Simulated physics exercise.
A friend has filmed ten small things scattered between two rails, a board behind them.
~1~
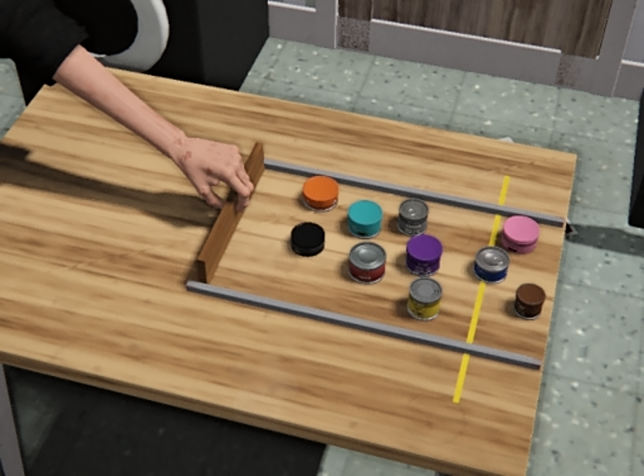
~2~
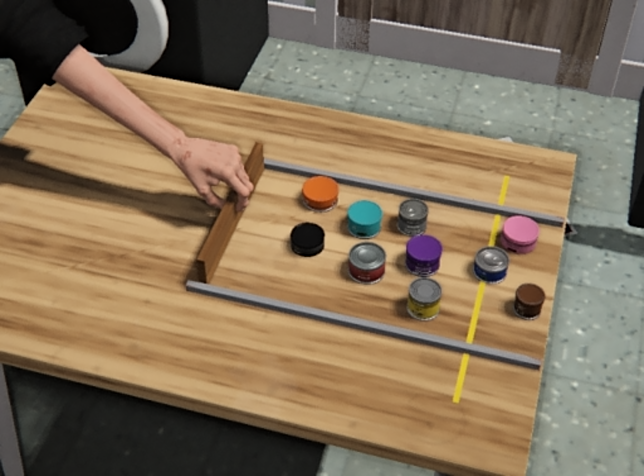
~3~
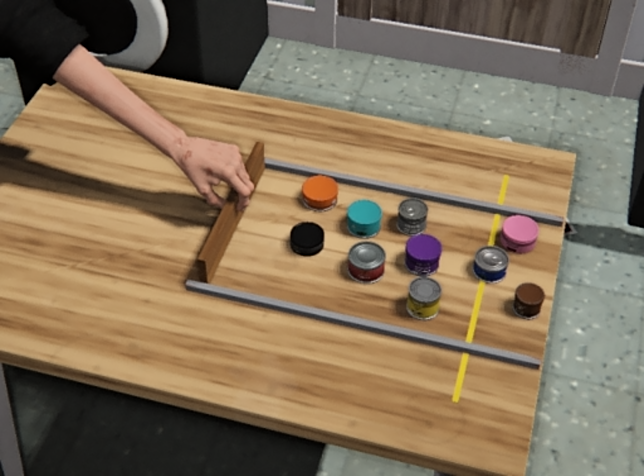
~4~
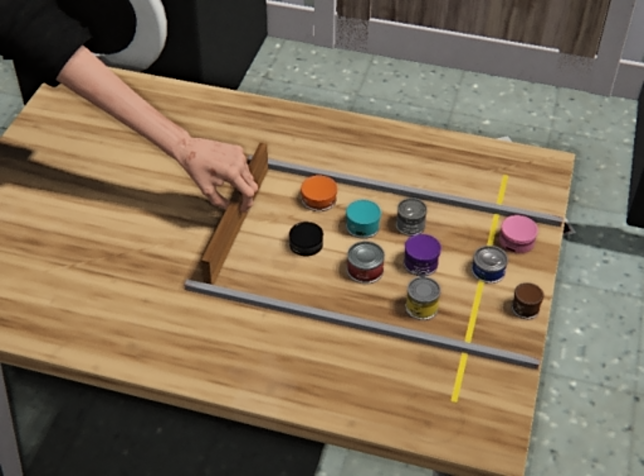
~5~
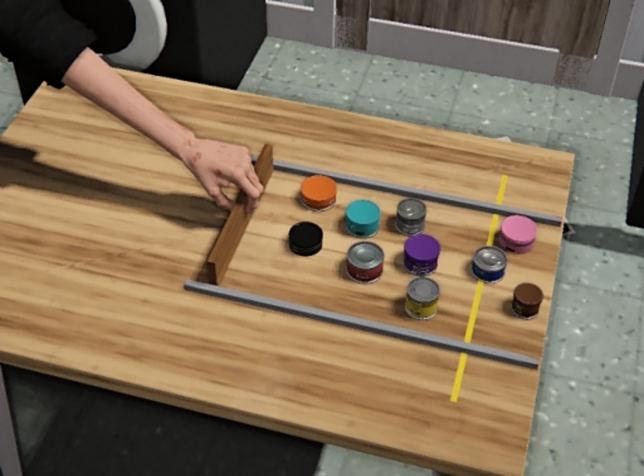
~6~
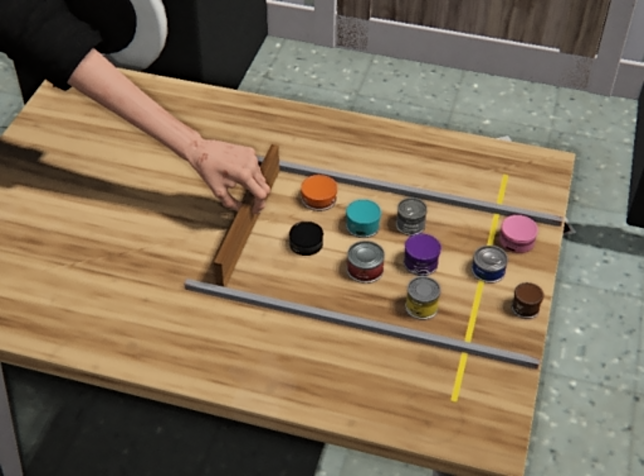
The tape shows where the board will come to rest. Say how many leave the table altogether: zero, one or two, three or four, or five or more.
Here the number that fall off is one or two.
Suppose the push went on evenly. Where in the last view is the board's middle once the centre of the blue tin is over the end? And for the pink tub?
Near (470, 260) and (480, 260).
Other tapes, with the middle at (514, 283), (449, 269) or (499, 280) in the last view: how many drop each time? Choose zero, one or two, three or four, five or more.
The falls would be at least five; none at all; 1 or 2.
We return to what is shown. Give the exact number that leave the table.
Fallen: 2.
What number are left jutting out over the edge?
The number is 0.
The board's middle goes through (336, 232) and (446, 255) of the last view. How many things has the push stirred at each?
By then 4, and 9.
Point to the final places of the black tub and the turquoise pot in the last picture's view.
The black tub at (500, 279), the turquoise pot at (506, 252).
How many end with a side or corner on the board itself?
The number is 5.
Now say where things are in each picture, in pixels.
In the first picture, brown tin (529, 302); pink tub (520, 235); blue tin (491, 265); board (233, 211); tape (484, 277).
In the second picture, pink tub (520, 235); orange tin (320, 194).
In the third picture, blue tin (491, 264); purple tin (423, 255).
In the fourth picture, brown tin (527, 301); black tub (306, 239).
In the fifth picture, pink tub (518, 235); red pot (365, 262).
In the sixth picture, brown tin (527, 301); pink tub (518, 234); blue tin (490, 264); board (249, 213); tape (483, 276).
Soon after, none off yet; brown tin at rest near (527, 301); pink tub at rest near (518, 234); blue tin at rest near (490, 264).
After that, none off yet; brown tin at rest near (527, 301); pink tub displaced a little near (530, 235); blue tin displaced about its own width near (531, 266).
In the end, the number that fall off is one or two; gone, blue tin and pink tub.
